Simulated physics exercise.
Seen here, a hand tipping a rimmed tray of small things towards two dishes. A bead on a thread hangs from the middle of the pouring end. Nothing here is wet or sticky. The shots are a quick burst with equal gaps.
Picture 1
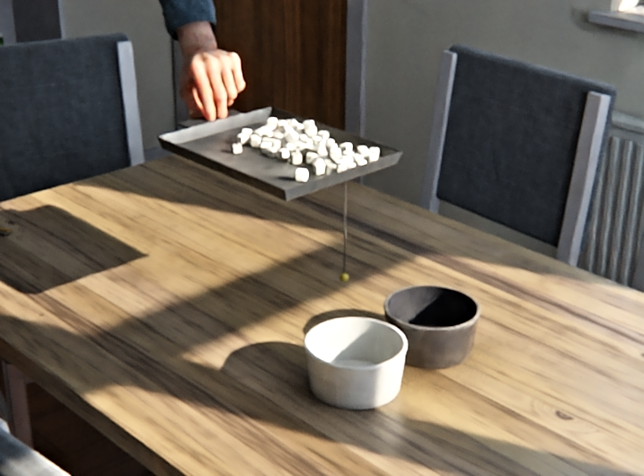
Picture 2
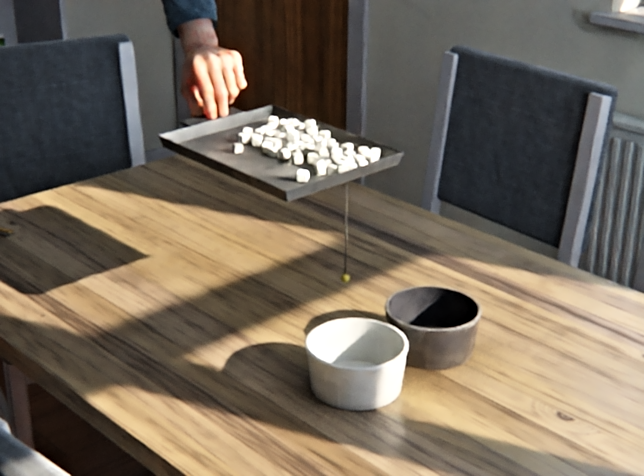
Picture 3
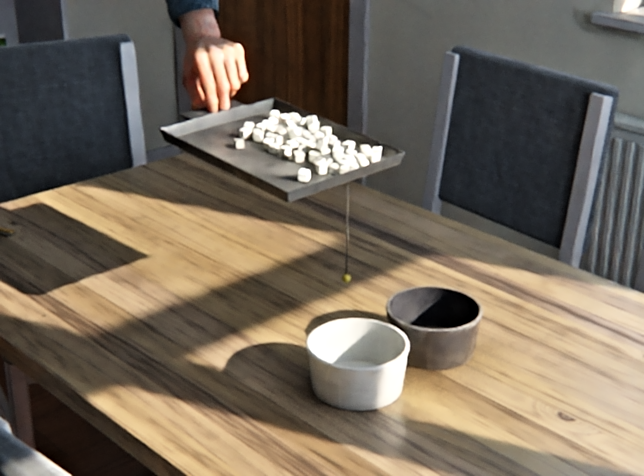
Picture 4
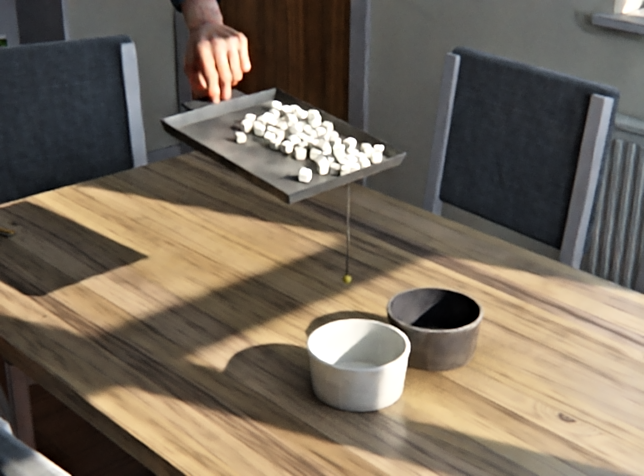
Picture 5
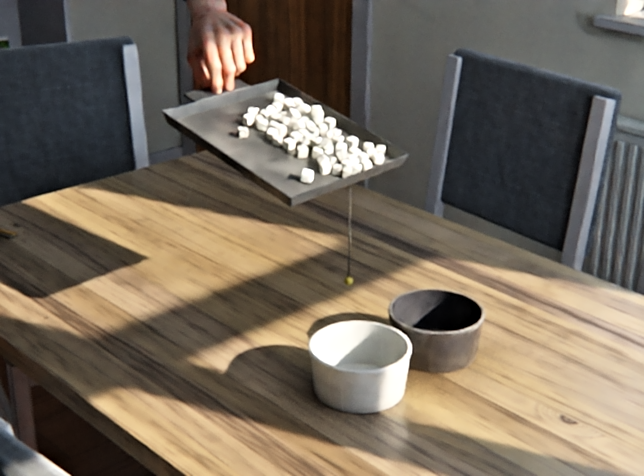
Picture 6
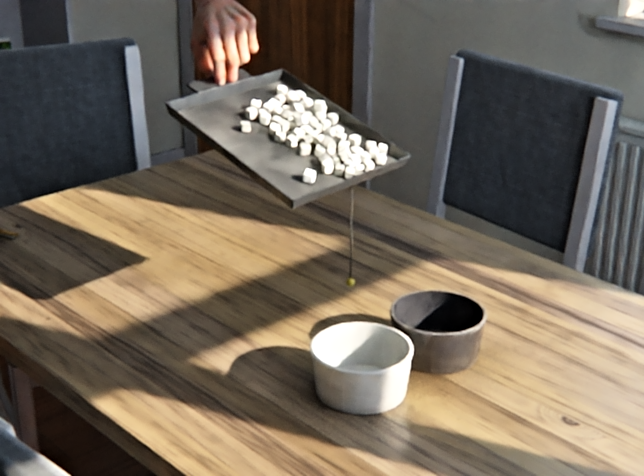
A hand slightly tilts a rimmed tray of white cubes above a wooden table.
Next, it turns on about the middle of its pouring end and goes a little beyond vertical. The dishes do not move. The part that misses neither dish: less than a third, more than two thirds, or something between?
They take between a third and two thirds between them.
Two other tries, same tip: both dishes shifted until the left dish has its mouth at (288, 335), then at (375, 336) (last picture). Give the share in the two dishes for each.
Roughly 50 per cent, and 50 per cent.
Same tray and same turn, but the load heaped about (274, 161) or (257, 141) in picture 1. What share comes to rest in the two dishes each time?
Roughly 30 per cent, and 20 per cent.
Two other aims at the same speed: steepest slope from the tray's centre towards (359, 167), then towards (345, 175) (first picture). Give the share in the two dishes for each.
In turn 0 and 40 in a hundred.
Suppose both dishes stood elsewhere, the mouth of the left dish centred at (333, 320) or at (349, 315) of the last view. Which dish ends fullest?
One: The left-hand dish. Two: The dish on the left.
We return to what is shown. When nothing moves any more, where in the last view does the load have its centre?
Roughly at (395, 362).
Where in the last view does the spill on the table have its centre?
At about (337, 351).
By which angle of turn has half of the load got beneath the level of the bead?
Roughly 110°.
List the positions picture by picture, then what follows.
In the first picture, corners of the pouring end (286, 188) and (397, 151), level; middle of the load (297, 147), sugar cubes; left dish (391, 378); right dish (466, 340); bead on its thread (344, 277).
In the second picture, corners of the pouring end (287, 189) and (398, 152), level; middle of the load (298, 146).
In the third picture, corners of the pouring end (288, 190) and (400, 152), tipped barely, lowest at the left corner; middle of the load (299, 143).
In the fourth picture, corners of the pouring end (289, 192) and (401, 152), tipped a little, lowest at the left corner; middle of the load (301, 139).
In the fifth picture, corners of the pouring end (291, 195) and (403, 154), tipped a little, lowest at the left corner; middle of the load (303, 135).
In the sixth picture, corners of the pouring end (293, 197) and (406, 154), tipped a little, lowest at the left corner; middle of the load (306, 131); left dish (397, 383); right dish (472, 345).
Just after the last frame, tray tipped steeply; almost all on the tray; just a few in the left dish; just a few in the air.
A moment on, tray tipped right over; almost all on the tray; just a few in the left dish; about a tenth outside both.
Further on, tray tipped past a quarter turn; about a tenth in the left dish; roughly a third in the right dish; roughly half outside both.
When it is over, tray tipped past a quarter turn; about a tenth in the left dish; roughly a third in the right dish; roughly half outside both.
